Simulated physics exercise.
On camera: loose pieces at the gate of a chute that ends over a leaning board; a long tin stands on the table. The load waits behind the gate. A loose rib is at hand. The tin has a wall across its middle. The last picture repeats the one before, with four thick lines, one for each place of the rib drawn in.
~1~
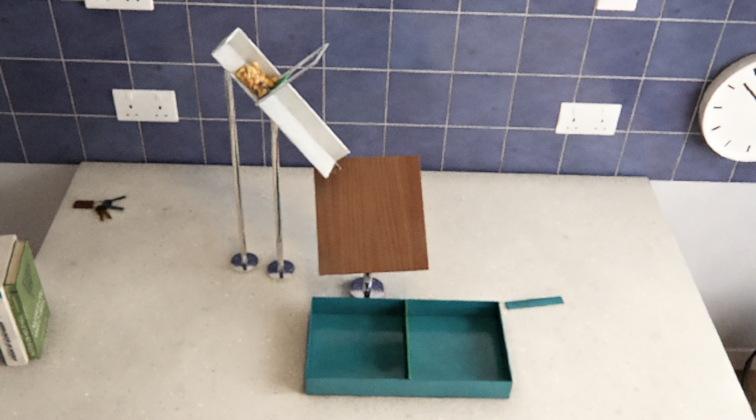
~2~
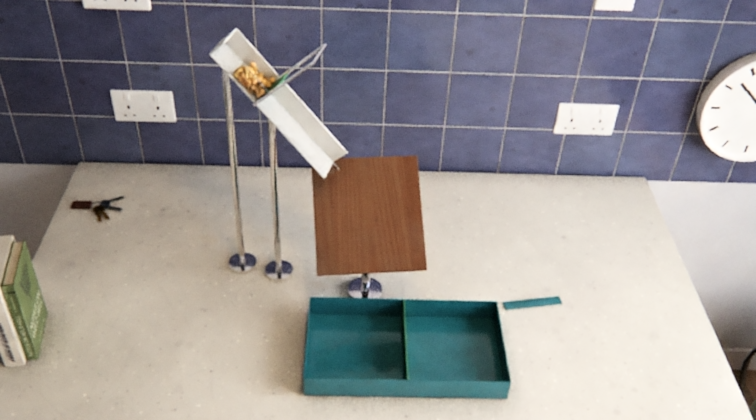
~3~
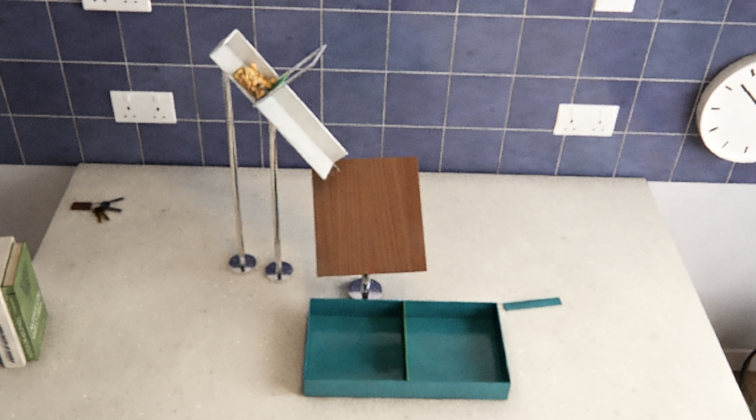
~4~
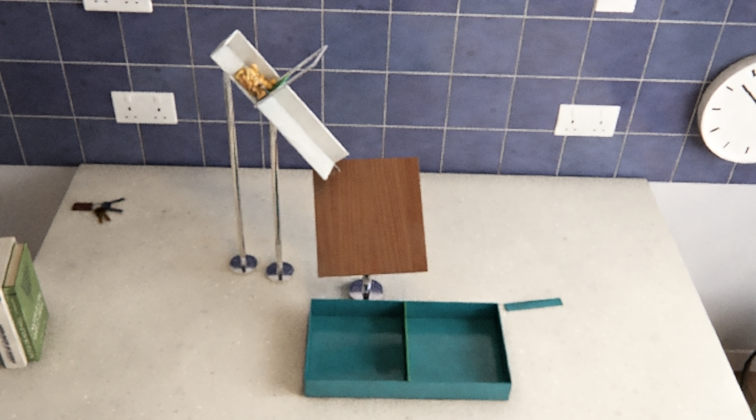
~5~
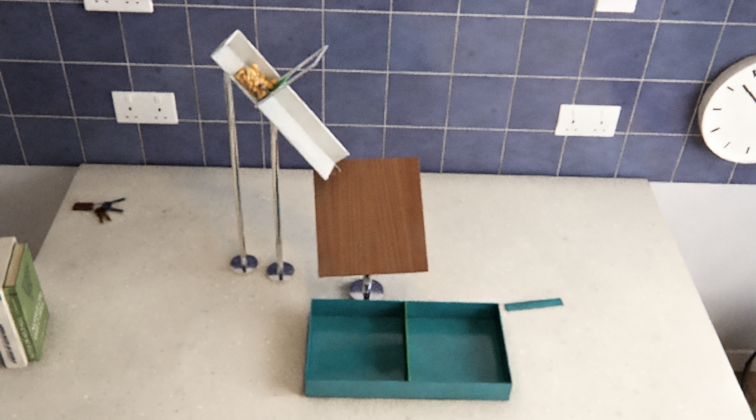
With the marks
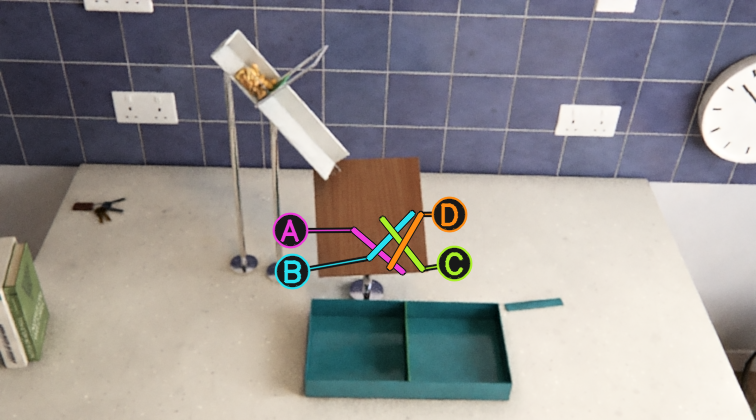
Nothing moves on the pale worktop, seen from above and in front against blue tiles, apart from a very slight shake of the view. A white chute on two metal stands slopes down to the right, yellowish pieces resting behind its gate, its lower end over a tilted brown wooden board. In front sits a teal tin with a middle wall, a teal strip to its right, keys and green-and-white books at left, and a clock at right.
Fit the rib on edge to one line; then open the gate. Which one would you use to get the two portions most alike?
The answer is line C.
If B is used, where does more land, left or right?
Left.
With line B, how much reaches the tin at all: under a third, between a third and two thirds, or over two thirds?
Line B gives over two thirds.
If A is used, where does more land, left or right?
The right half.
On the marked copy, line A from (353, 230) to (402, 271); line B from (412, 213) to (369, 258); line C from (382, 219) to (422, 269); line D from (420, 214) to (389, 267).
For line A, of what is caught, none in the left half, all in the right.
For line B, of what is caught, nearly all in the left half, a stray few in the right.
For line C, of what is caught, about a third in the left half, about two thirds in the right.
For line D, of what is caught, nearly all in the left half, a stray few in the right.
